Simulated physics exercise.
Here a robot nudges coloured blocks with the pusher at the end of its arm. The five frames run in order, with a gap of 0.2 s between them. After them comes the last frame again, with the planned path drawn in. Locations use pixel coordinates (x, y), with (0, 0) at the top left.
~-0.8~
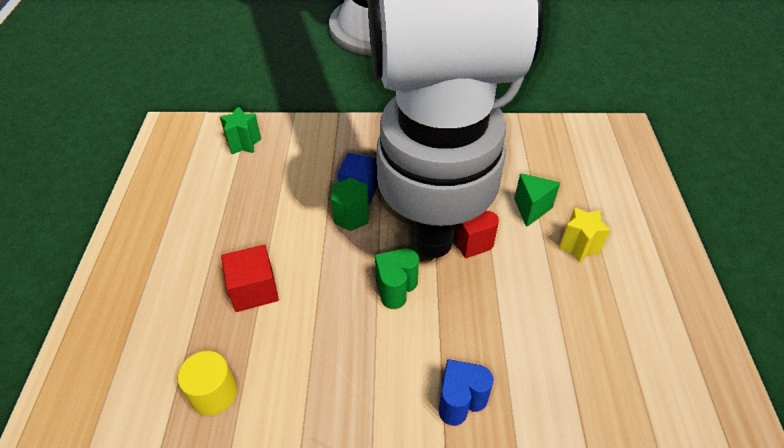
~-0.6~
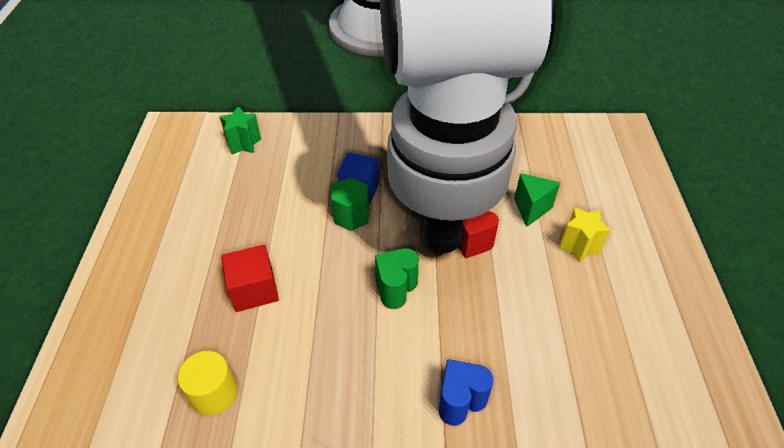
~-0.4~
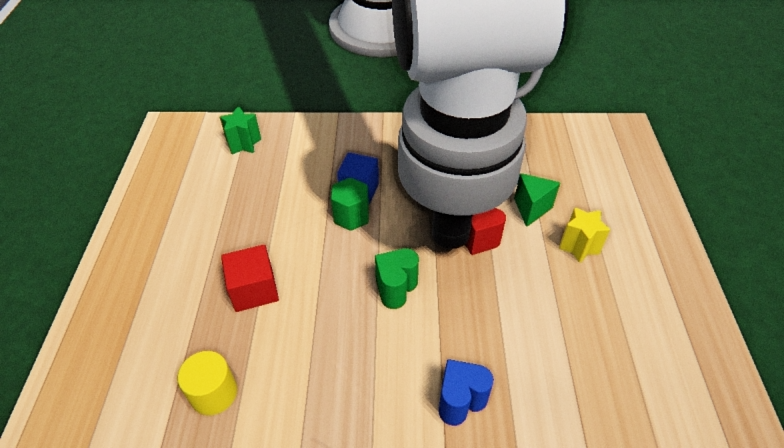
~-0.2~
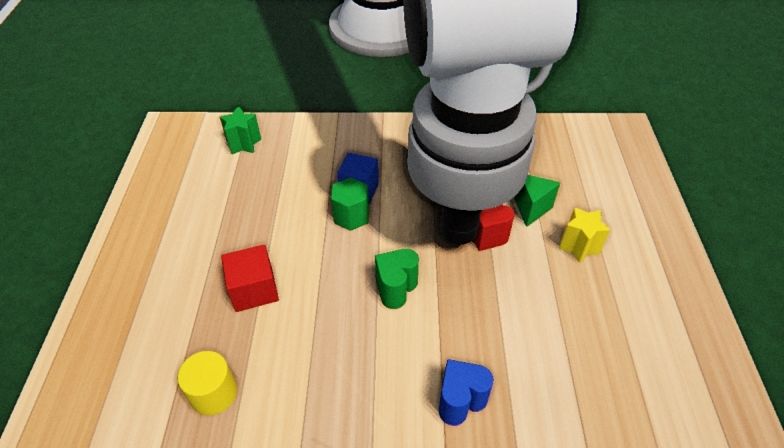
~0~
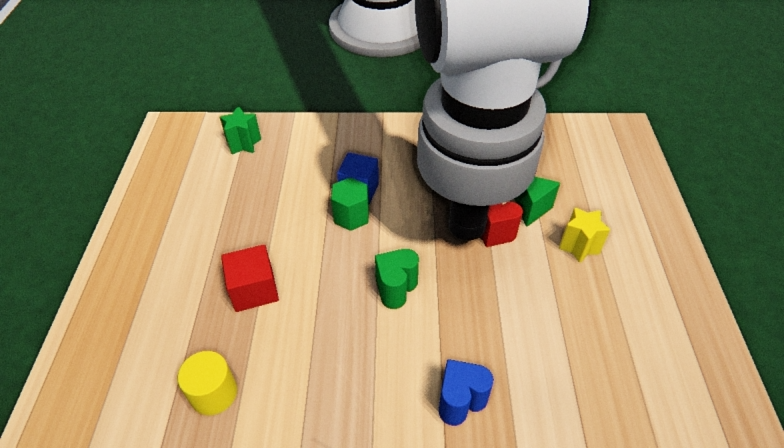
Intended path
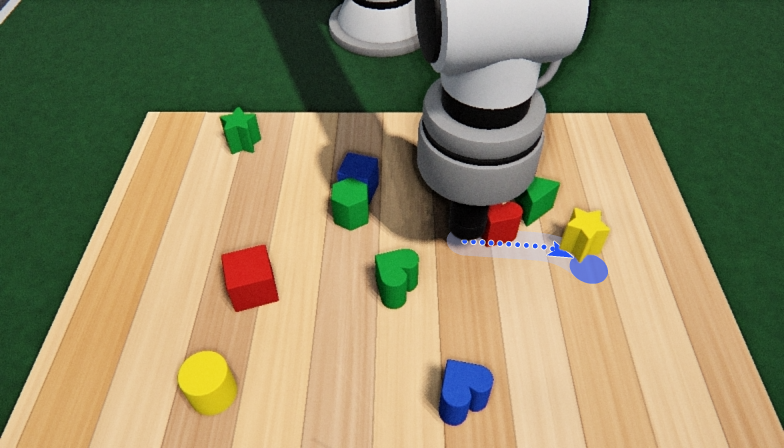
A white and grey robot arm reaches over a pale wooden table on a green floor, seen from above by a still camera. Around its dark pusher lie a small red block, a green heart, a green triangle and a yellow star, with green and blue blocks behind and a red cube, yellow cylinder and blue heart nearer. The arm slides slowly right, nudging the small red block slightly toward the triangle.
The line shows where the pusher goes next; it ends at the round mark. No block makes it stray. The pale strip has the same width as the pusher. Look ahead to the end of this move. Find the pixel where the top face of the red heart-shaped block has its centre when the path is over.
Its top middle will sit at (576, 202).
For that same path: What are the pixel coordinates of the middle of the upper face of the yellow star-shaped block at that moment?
Around (629, 228).
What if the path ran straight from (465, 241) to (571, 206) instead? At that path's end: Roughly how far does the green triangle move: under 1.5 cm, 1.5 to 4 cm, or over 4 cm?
Above 4 cm.
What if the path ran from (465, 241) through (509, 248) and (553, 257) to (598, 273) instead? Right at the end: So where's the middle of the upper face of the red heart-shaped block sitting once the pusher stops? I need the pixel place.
Its top middle will sit at (563, 206).
Drawn move, from (465, 241) via (507, 244) and (550, 248), ending at (589, 268).
The first path, step by step. One third of the way, pusher at (510, 230); red heart-shaped block at (541, 207), turned 20° anticlockwise; green triangle at (547, 184), turned 45° anticlockwise.
Two thirds of the way, pusher at (555, 235); red heart-shaped block at (572, 202), turned 40° anticlockwise; green triangle at (552, 181), turned 85° anticlockwise; yellow star-shaped block at (599, 223), turned 15° clockwise.
At the end, pusher at (595, 255); green heart-shaped block still; red heart-shaped block at (576, 202), turned 55° anticlockwise; green triangle at (552, 181), turned 85° anticlockwise; yellow star-shaped block at (629, 228), turned 40° anticlockwise.
